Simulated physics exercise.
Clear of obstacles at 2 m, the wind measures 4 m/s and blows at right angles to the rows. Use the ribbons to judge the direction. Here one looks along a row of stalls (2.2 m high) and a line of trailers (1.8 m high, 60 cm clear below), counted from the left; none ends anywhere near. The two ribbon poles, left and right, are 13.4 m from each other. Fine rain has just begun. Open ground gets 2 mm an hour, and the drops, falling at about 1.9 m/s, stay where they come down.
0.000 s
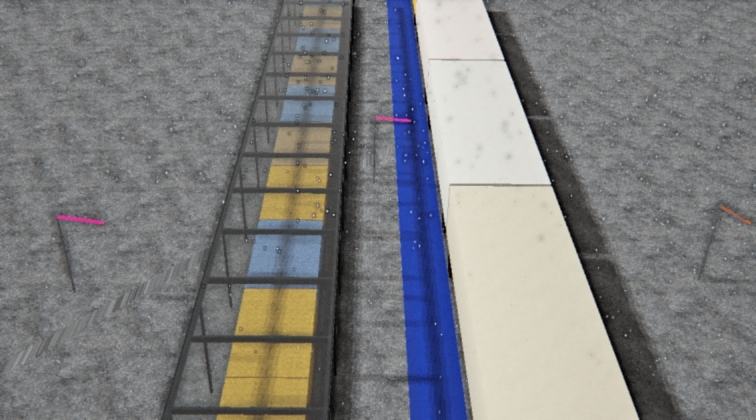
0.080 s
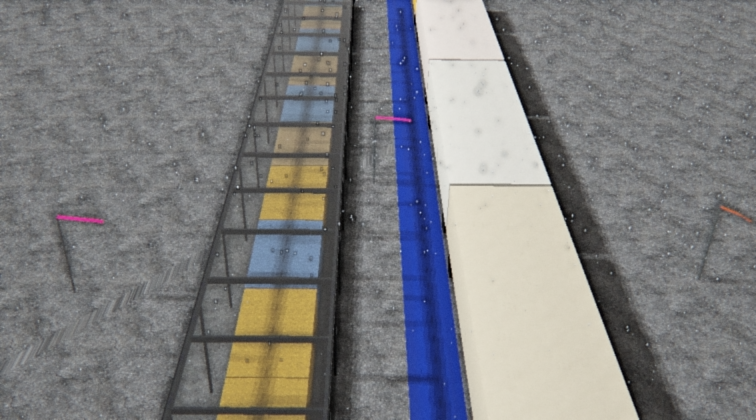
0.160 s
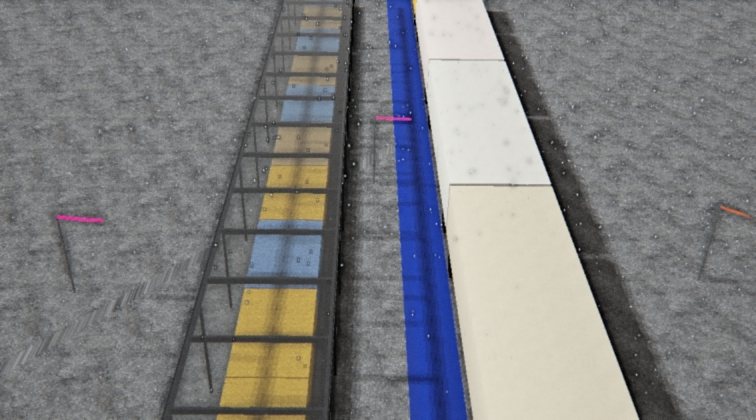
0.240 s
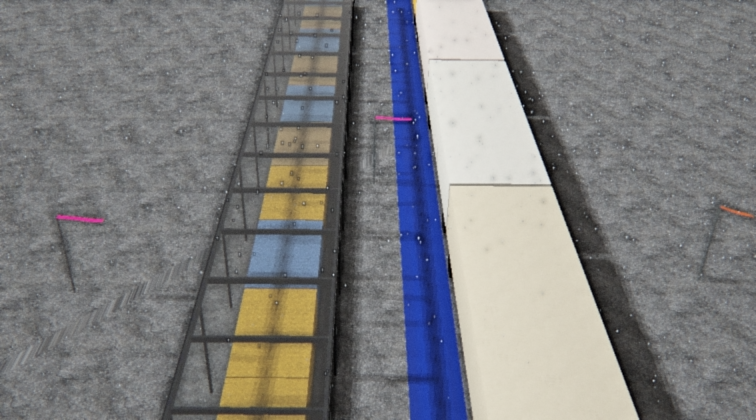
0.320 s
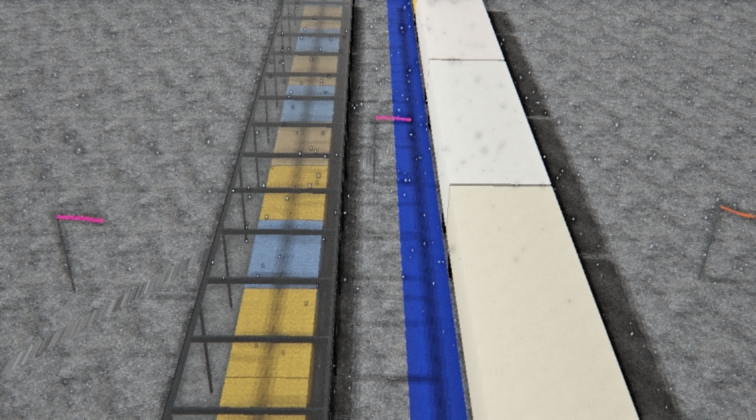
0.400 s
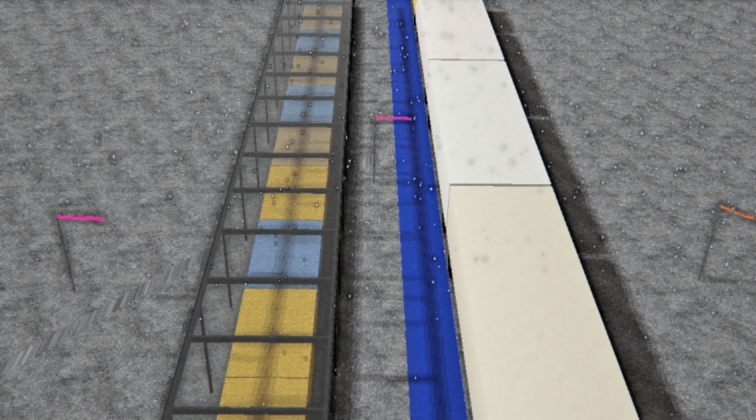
On open, mottled grey ground, the view looks down from above along two long rows running away into the distance. A dark barred framework covers yellow and pale blue sections on the left, cream and white blocks with a bright blue side stand right of centre, and two pink ribbons and an orange one top thin poles. Fine drops flicker across the view, the ribbons, streaming rightward, stir slightly, and the camera stays still.
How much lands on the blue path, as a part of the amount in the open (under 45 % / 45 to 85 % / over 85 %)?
Under 45 %.
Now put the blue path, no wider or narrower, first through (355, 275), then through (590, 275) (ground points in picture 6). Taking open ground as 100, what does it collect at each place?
About 40 %, then 60 %.
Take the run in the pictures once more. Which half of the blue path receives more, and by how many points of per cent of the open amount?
Rightward half gets more, roughly 10 points.
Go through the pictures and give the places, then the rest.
In the first frame, the left ribbon ends at (103, 223), leaning 80 degrees to the right.
In the second frame, the blue one passes (425, 275).
In the third frame, the inner ribbon ends at (411, 119), leaning 85 degrees to the right, above the rows the drops slant 70 degrees from upright, towards the right and the top of the line of trailers crosses (497, 170).
In the fourth frame, the left ribbon ends at (103, 220), leaning 85 degrees to the right and the blue one passes (419, 213).
In the fifth frame, above the rows the drops slant 70 degrees from upright, towards the right.
In the sixth frame, the inner ribbon ends at (411, 119), leaning 85 degrees to the right and the top of the line of trailers crosses (497, 170).
10 minutes on, 0.0 mm on the blue path, 0.3 mm in the open.
30 minutes on, 0.1 mm on the blue path, 1.0 mm in the open.
60 minutes on, 0.3 mm on the blue path, 2.0 mm in the open, so the blue path has 13 % of the open amount; the left half of it has 9 %, the right half 18 %.
